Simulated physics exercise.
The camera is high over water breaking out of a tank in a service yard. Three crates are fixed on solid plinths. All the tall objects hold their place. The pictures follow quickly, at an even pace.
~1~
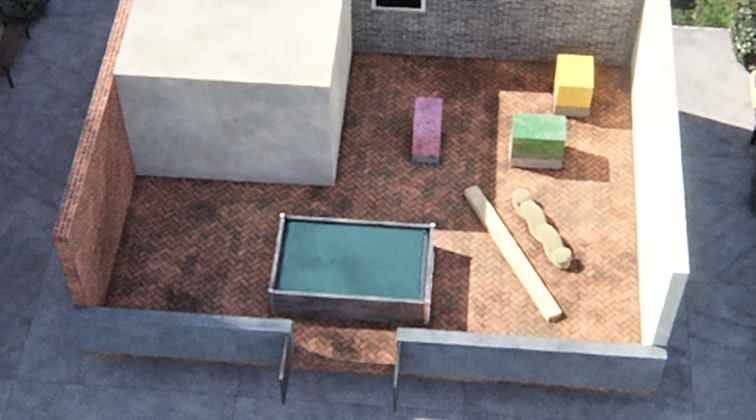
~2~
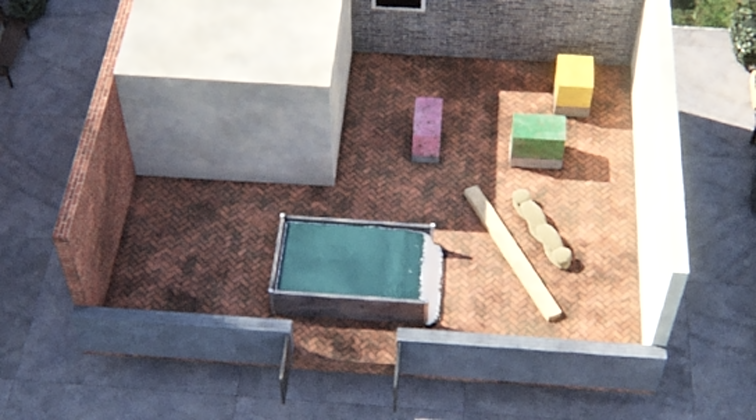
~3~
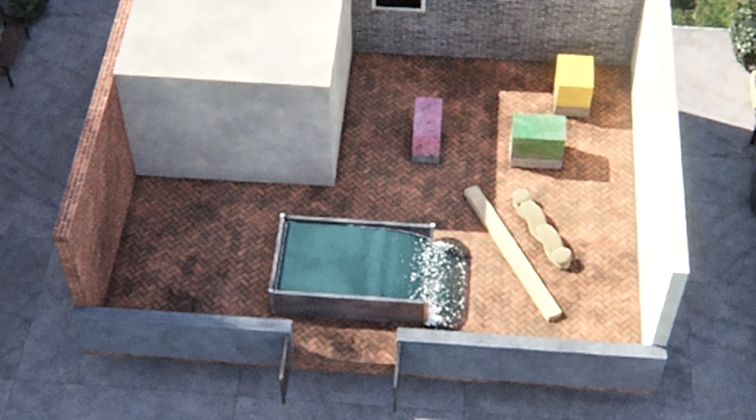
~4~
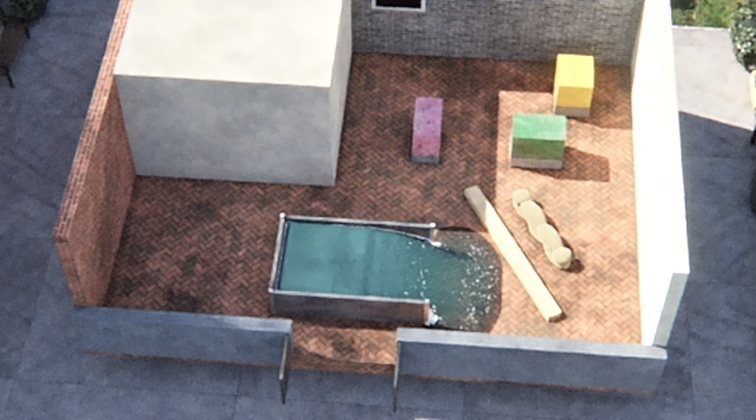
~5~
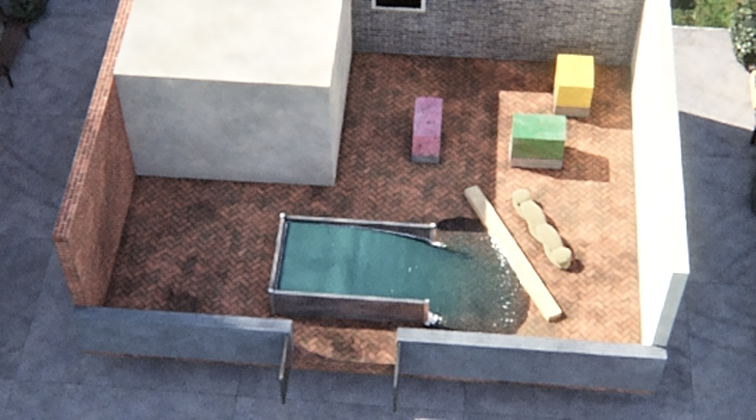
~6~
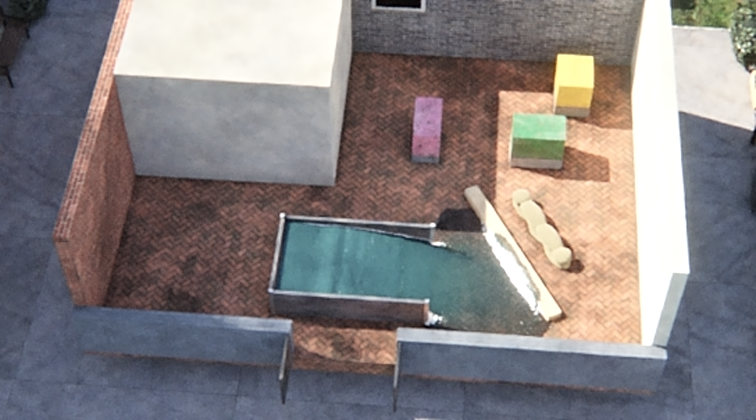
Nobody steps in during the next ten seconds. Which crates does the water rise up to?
The pink crate escapes dry; the green crate escapes dry; the yellow crate escapes dry.
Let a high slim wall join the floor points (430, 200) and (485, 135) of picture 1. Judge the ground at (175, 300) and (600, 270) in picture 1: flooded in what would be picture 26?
As listed: Clear, flooded.
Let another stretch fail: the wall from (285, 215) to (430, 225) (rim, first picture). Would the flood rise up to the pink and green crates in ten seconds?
In short: Pink crate is soaked, green crate escapes it.
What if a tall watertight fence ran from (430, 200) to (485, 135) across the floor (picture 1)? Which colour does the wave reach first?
It is the one in green.
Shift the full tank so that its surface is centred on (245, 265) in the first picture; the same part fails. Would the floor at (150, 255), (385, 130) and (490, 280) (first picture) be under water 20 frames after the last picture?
In that order: Free of water, not flooded, wet.
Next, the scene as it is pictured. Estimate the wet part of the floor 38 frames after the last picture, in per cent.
About 65 per cent.
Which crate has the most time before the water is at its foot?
I say the yellow one.
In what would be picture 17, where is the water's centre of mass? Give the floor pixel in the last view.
I would point to (447, 290).
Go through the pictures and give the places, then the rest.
The water tank at (353, 261) is whole and still, in the first picture.
The front is at (432, 323), out from the gap at (427, 279), in the second picture.
Water pours out at (427, 279) and has run to (455, 243), in the third picture.
Water pours out at (427, 280) and has run to (483, 332), in the fourth picture.
The front is at (519, 319), out from the gap at (427, 280), in the fifth picture.
Water pours out at (427, 280) and has run to (545, 324), in the sixth picture.
A moment on, water covers 15 % of the floor; the pink crate not reached, the green crate not reached, the yellow crate not reached.
Next, water covers 25 % of the floor; the pink crate water round its plinth, the green crate not reached, the yellow crate not reached.
Then, water covers 35 % of the floor; the pink crate water round its plinth, the green crate water round its plinth, the yellow crate not reached.
Later, water covers 65 % of the floor; the pink crate water round its plinth, the green crate water round its plinth, the yellow crate water round its plinth.
In the end, water covers 85 % of the floor; the pink crate stayed above the water, the green crate stayed above the water, the yellow crate stayed above the water.
